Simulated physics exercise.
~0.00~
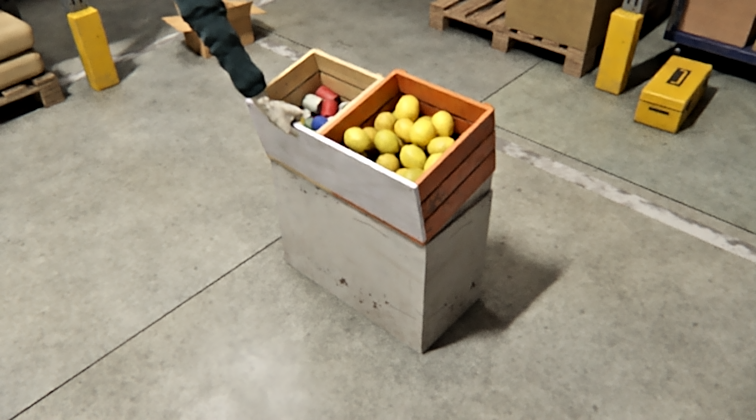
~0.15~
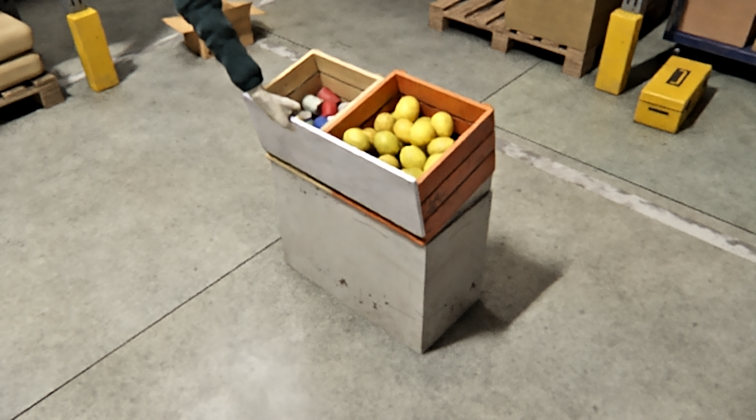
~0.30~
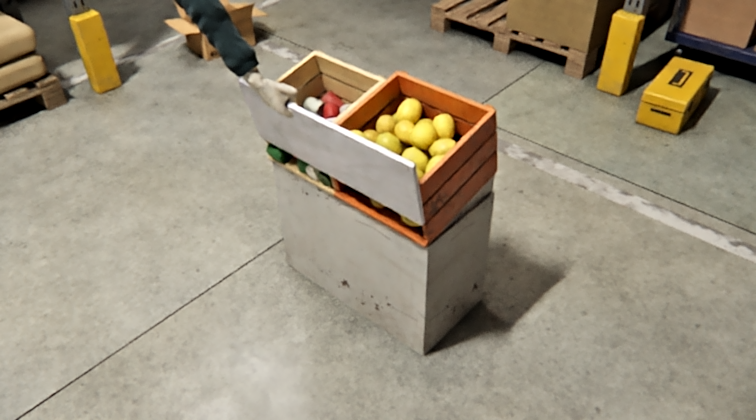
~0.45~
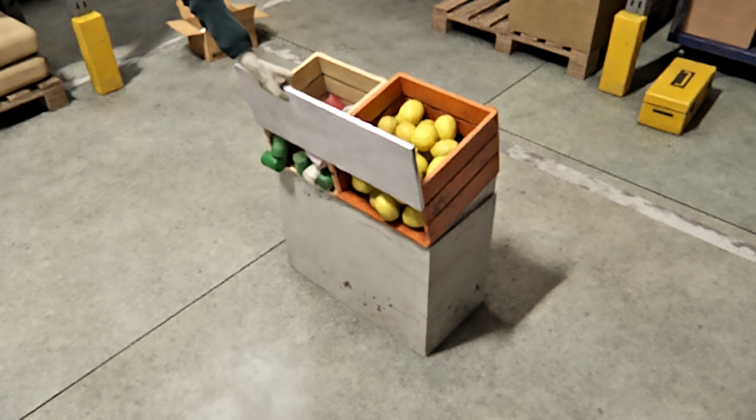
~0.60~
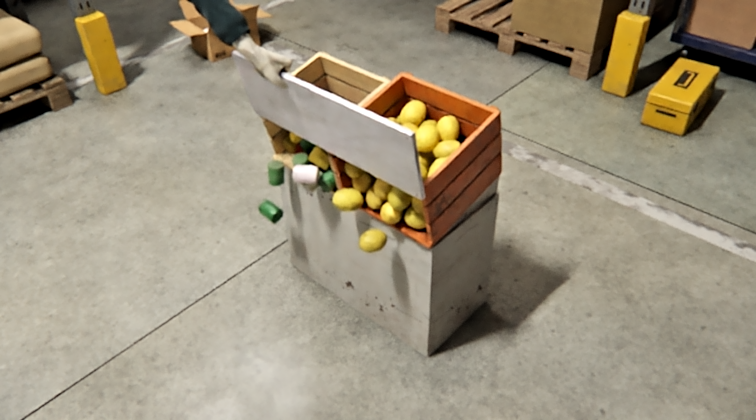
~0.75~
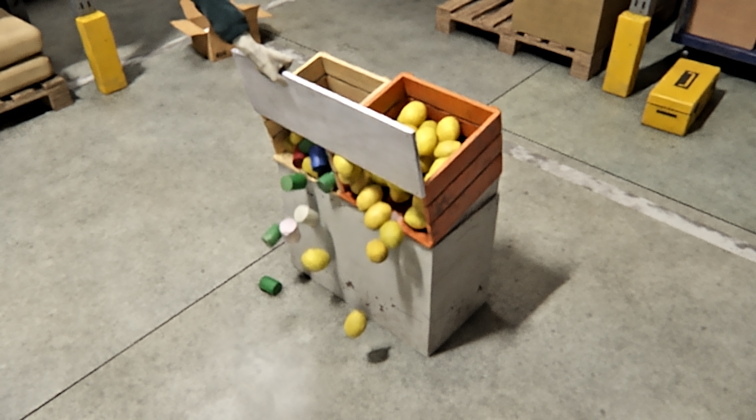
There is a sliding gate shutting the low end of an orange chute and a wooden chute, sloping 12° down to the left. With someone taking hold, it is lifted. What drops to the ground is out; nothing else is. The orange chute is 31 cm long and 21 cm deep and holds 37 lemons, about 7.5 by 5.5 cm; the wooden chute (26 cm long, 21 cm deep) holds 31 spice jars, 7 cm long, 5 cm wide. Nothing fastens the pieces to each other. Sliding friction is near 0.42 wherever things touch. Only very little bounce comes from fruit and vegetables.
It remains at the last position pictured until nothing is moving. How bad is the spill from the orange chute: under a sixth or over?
Losses cross the one-sixth line.
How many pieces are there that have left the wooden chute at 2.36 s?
Roughly, out by then: Wooden chute 10.
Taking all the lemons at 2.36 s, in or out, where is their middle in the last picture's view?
Centred roughly at (364, 339).
After 1.15 s, 8 of 37 out of the orange chute and 8 of 31 out of the wooden chute.
After 1.66 s, 11 of 37 out of the orange chute and 8 of 31 out of the wooden chute.
After 2.36 s, 23 of 37 out of the orange chute and 10 of 31 out of the wooden chute.
Outcome (at 3.27 s), 23 of 37 out of the orange chute and 10 of 31 out of the wooden chute. Asked share, 23 of 37, 62 per cent.
